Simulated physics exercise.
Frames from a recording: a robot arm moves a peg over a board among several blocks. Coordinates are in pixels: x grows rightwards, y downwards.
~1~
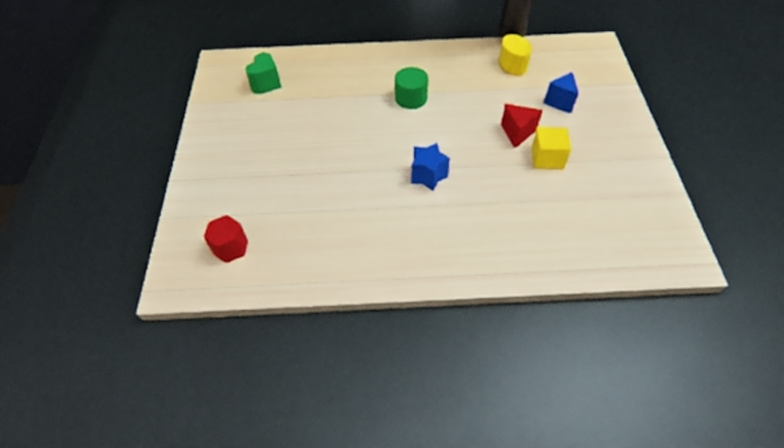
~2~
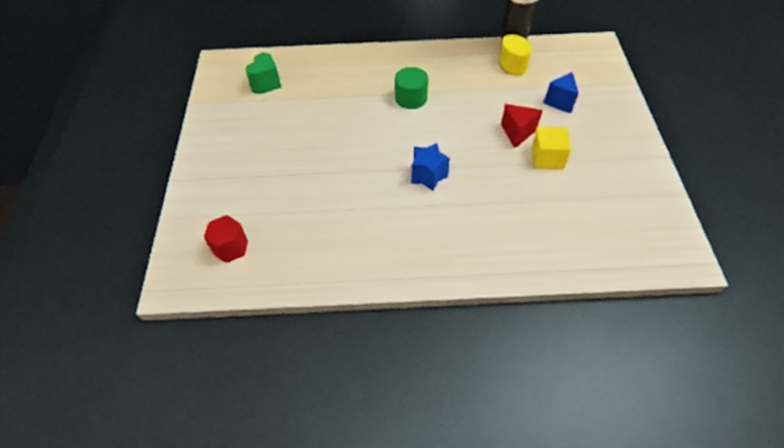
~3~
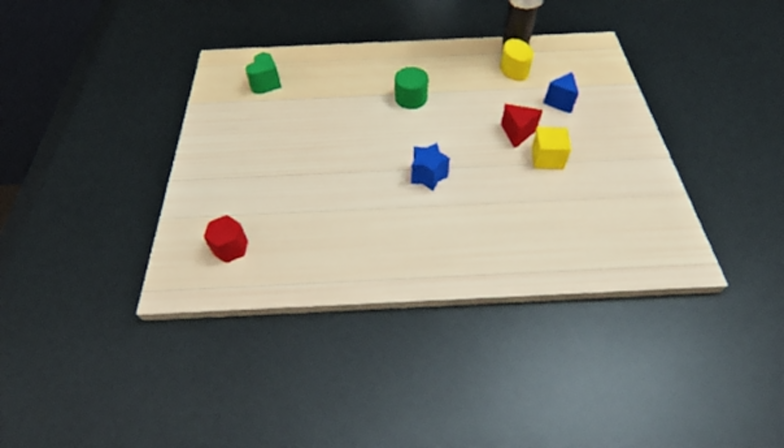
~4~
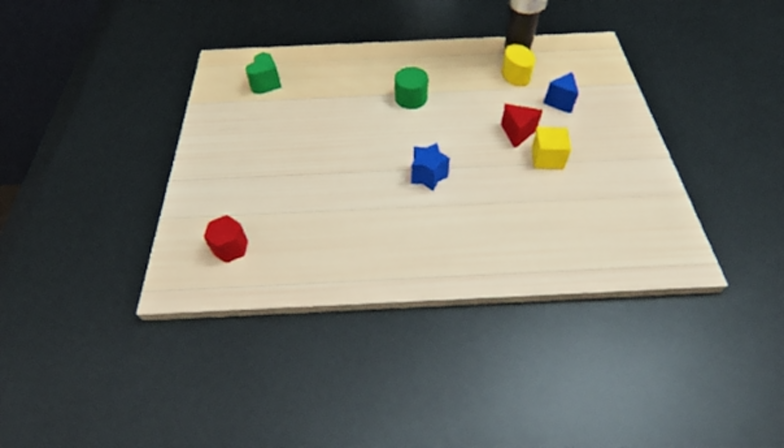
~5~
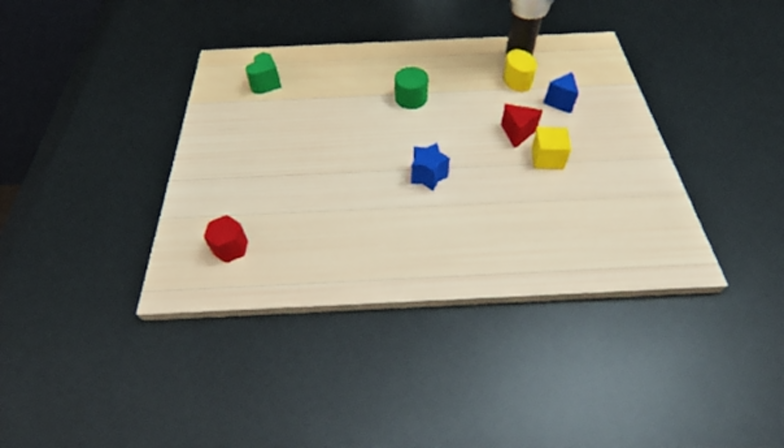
At first, a dark peg stands at the top edge of a wooden board, just behind a yellow round block, with red, blue, green and other yellow blocks spread around. The peg then moves slightly downward, pushing the yellow round block a short way toward the red and blue three-sided blocks, while the others stay still.
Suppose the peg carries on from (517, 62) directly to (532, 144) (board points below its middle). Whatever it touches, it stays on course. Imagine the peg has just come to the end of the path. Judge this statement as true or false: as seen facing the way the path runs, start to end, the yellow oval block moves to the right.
The statement is incorrect.
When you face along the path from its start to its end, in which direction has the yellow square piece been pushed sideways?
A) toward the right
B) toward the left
B
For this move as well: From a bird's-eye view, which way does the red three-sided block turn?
It turns round clockwise.
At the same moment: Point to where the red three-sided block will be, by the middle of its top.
In the picture, that point is around (515, 134).
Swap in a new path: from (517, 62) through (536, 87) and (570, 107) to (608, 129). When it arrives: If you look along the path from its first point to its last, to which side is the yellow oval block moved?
Shifts right.
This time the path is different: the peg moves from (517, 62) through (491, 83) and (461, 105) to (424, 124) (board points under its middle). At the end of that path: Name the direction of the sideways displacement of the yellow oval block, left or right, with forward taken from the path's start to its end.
It shifts leftward.
What follows on the original path. One third of the way, peg (524, 79); yellow oval block (529, 87).
Two thirds of the way, peg (529, 106); yellow oval block (540, 117), turned 25° anticlockwise; red three-sided block (519, 127), turned 30° clockwise; yellow square piece (554, 141), turned 20° anticlockwise.
At the end, peg (534, 136); yellow oval block (555, 146), turned 55° anticlockwise; red three-sided block (515, 134), turned 60° clockwise; yellow square piece (575, 168), turned 10° anticlockwise; blue three-sided block in place.
